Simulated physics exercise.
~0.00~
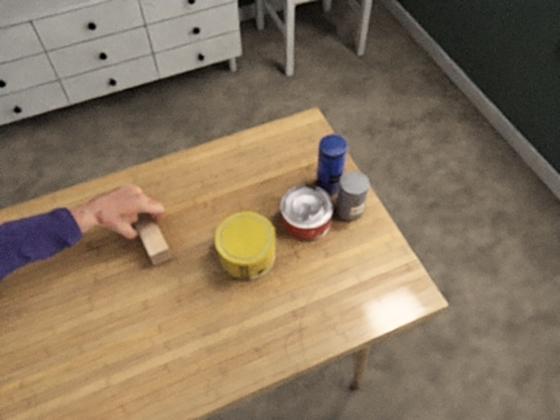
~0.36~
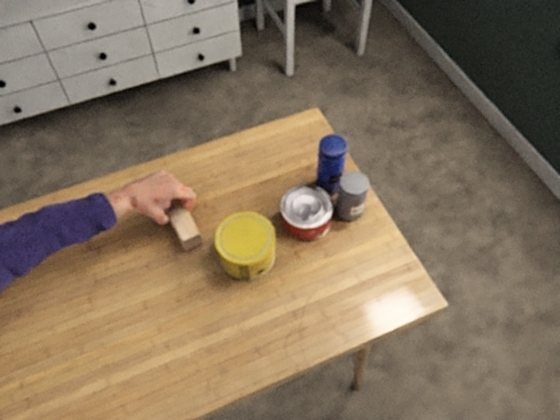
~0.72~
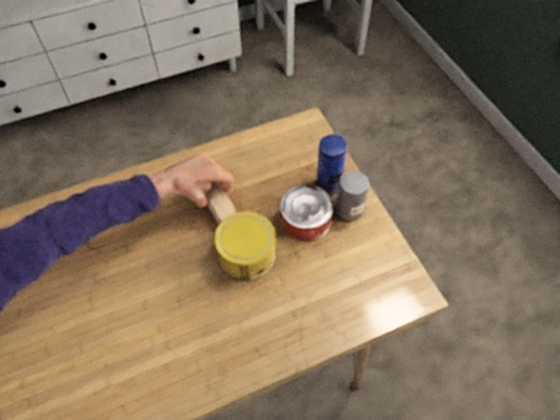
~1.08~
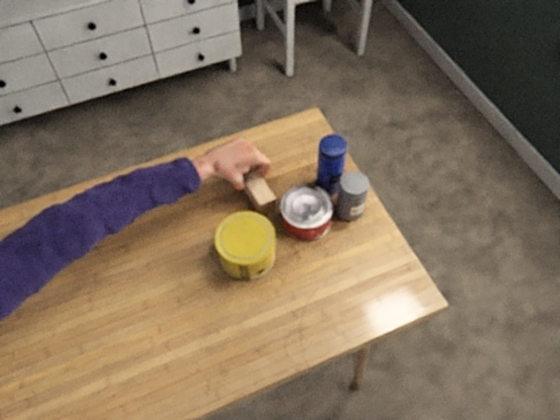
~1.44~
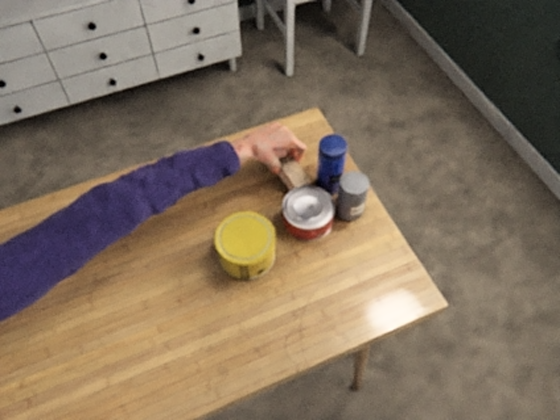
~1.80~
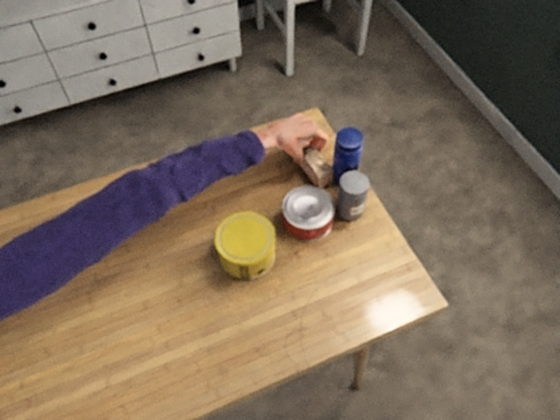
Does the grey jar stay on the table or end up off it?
The grey jar stays on the table, standing in the same place near the right edge.
